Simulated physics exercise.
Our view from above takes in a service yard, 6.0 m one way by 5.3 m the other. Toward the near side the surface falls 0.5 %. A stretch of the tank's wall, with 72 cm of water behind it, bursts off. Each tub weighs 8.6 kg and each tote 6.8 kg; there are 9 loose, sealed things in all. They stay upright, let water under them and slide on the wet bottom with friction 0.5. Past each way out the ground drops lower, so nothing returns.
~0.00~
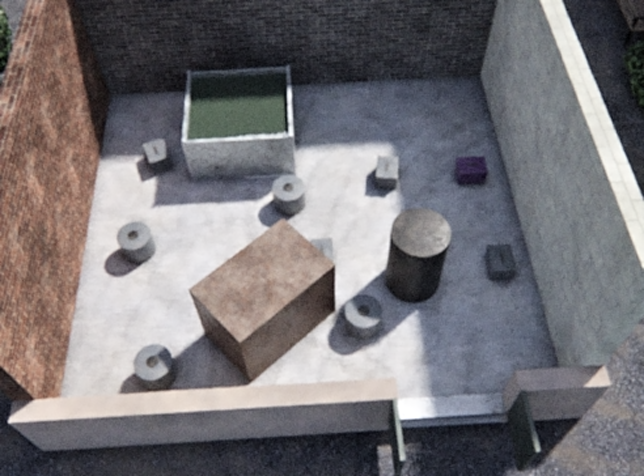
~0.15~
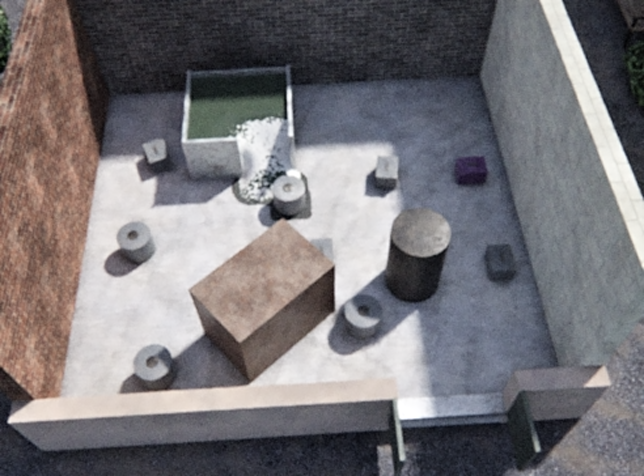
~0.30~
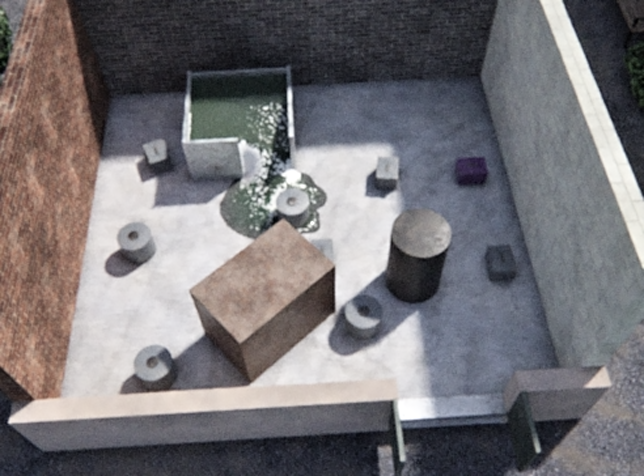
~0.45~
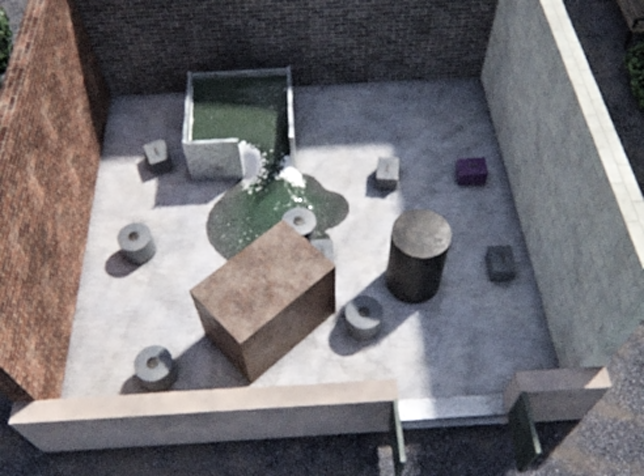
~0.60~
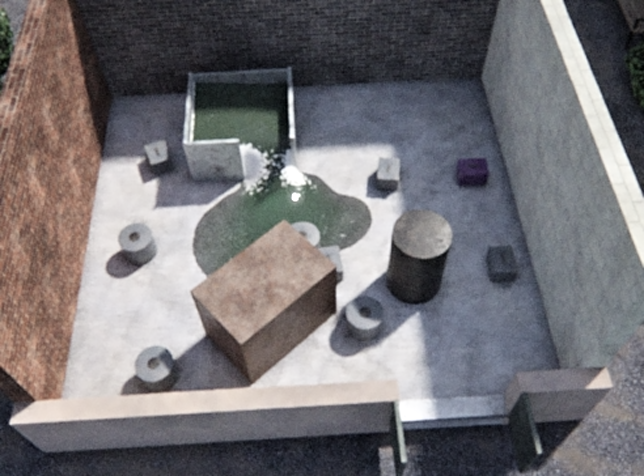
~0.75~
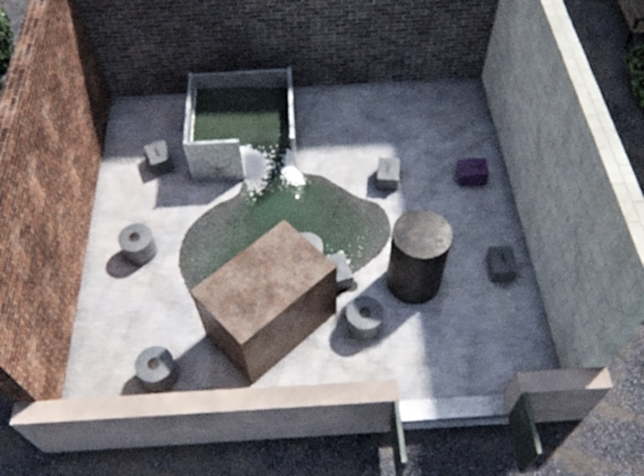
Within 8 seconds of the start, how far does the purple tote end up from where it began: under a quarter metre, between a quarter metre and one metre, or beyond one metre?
Expect a tiny change in position.
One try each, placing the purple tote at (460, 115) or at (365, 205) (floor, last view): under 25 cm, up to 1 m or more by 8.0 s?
In turn: It barely shifts; it slides a little.
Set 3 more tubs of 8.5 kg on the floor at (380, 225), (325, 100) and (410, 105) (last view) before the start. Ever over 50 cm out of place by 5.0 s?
Listed order gives above the limit, within the limit, within the limit.
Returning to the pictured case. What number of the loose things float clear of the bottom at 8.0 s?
By my count, 2.
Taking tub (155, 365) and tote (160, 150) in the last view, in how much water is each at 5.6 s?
I'd estimate 8 cm for the first and 2 cm for the second.
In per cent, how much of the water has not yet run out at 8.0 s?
Somewhere near 80 percent, give or take.
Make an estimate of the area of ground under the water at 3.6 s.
Around 19 m2 of it.
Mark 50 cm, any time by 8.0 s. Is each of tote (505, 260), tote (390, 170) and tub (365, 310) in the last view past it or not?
Item by item, they came out below the mark, below the mark and above the mark.
After 1.6 s the purple tote is near (474, 166), 0.0 m from its start, aground; 0 of 9 are out; 2 afloat.
After 3.6 s the purple tote is near (474, 166), 0.0 m from its start, aground; 1 of 9 are out; 1 afloat.
After 5.6 s the purple tote is near (474, 166), 0.0 m from its start, aground; 1 of 9 are out; 2 afloat.
After 8.0 s the purple tote is near (474, 166), 0.0 m from its start, aground; 1 of 9 are out; 2 afloat.
